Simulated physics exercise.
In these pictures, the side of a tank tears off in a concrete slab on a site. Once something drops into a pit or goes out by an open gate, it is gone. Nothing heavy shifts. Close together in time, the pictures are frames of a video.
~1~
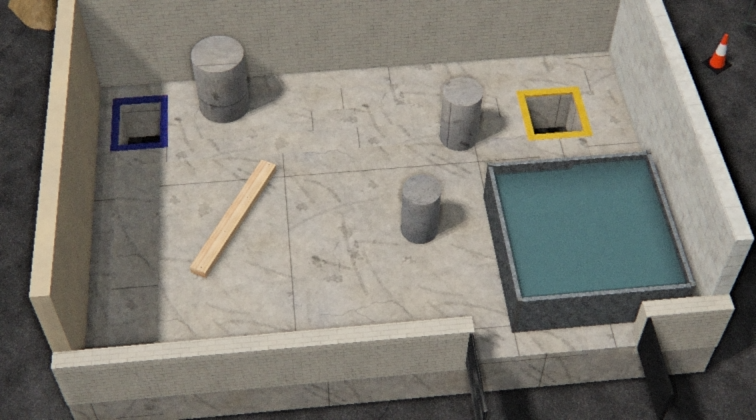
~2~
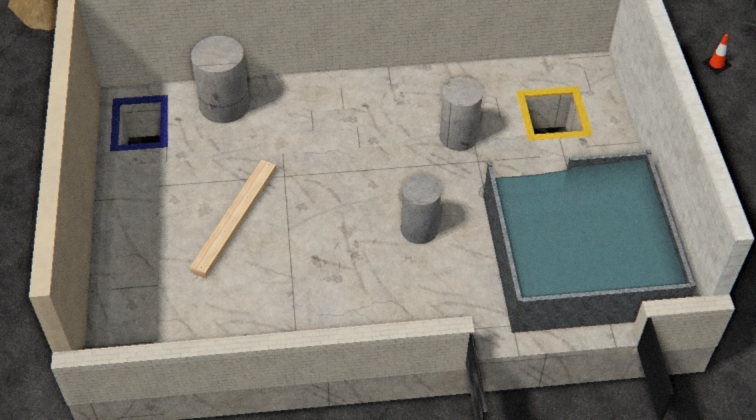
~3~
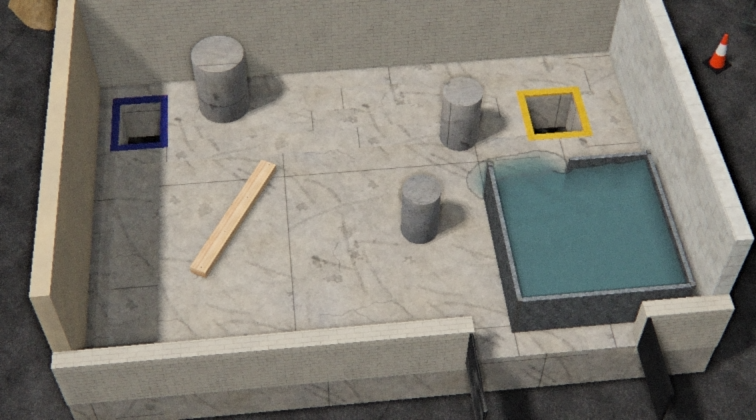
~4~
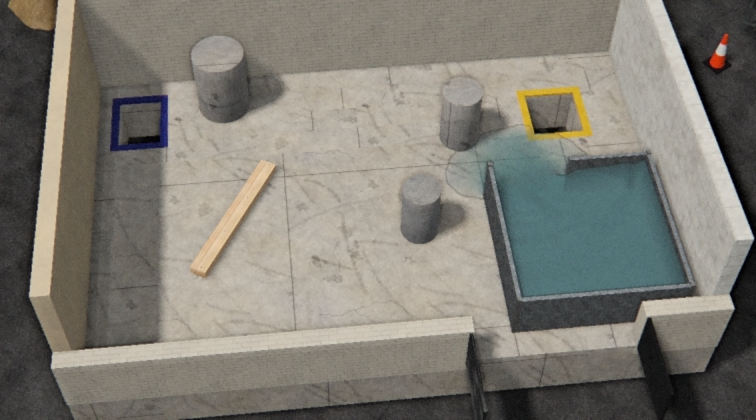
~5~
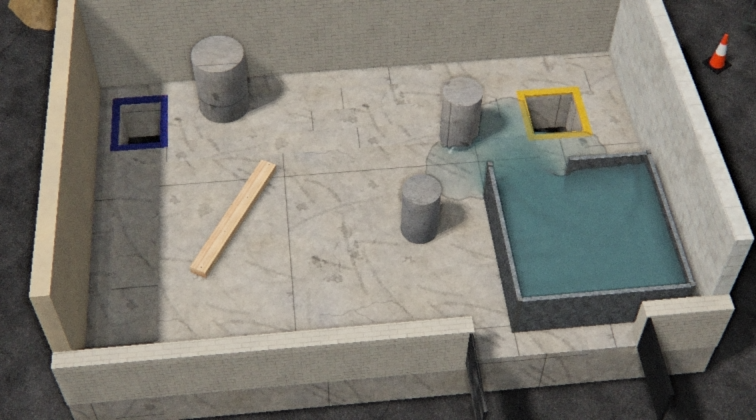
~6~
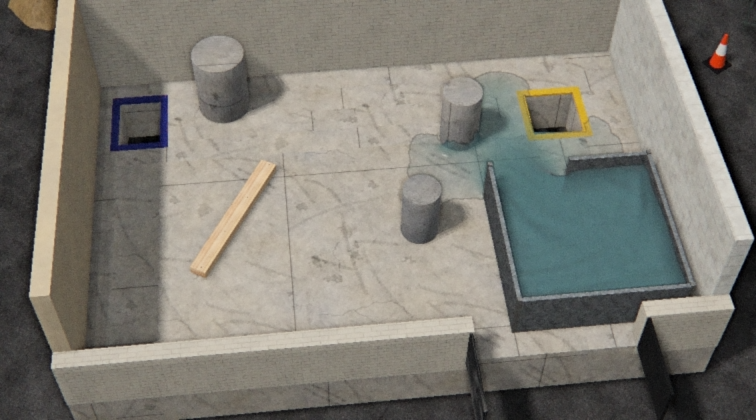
On a walled concrete slab, an open tank's far side breaking and teal water spreading out around a grey cylinder and yellow-framed pit.
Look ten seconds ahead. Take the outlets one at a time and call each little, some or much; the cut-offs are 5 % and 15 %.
In order: The gate catches little; the blue pit catches some; the yellow pit catches much.
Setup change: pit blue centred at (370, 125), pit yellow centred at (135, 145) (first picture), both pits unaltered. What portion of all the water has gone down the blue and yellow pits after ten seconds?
I reckon blue ends up with 20 percent and yellow with 6 percent.
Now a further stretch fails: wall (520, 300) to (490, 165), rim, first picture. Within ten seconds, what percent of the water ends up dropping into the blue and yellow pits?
Blue 25 %, yellow 2 %.
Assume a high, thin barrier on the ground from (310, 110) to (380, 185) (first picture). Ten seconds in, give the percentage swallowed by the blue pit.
Share for the blue pit - 4 percent.
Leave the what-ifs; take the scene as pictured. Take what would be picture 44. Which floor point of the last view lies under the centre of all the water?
I'd put my finger on (455, 189).
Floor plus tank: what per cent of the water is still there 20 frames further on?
About 86 per cent.
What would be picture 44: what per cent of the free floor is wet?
My estimate is near 80 per cent.
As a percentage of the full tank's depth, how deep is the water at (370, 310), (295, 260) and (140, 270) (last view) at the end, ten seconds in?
In the order asked, some 4, 4 and 8 in a hundred.
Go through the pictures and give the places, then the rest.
The first frame shows the open tank at (587, 226) is whole and still.
In the second frame, water pours out on the open tank's far side and has run to a hidden place.
In the third frame, the front is at (548, 156), out from the gap on the open tank's far side.
In the fourth frame, water pours out on the open tank's far side and has run to (530, 129).
In the fifth frame, the front is at (512, 102), out from the gap on the open tank's far side.
In the sixth frame, the front is at (487, 77), out from the gap on the open tank's far side.
A moment on, water covers 20 % of the floor; the gate 0 %, the blue pit 0 %, the yellow pit 4 %.
Next, water covers 35 % of the floor; the gate 0 %, the blue pit 0 %, the yellow pit 8 %.
Then, water covers 55 % of the floor; the gate 0 %, the blue pit 0 %, the yellow pit 13 %.
Later, water covers 80 % of the floor; the gate 0 %, the blue pit 3 %, the yellow pit 19 %.
In the end, water covers 90 % of the floor; the gate 1 %, the blue pit 7 %, the yellow pit 26 %.
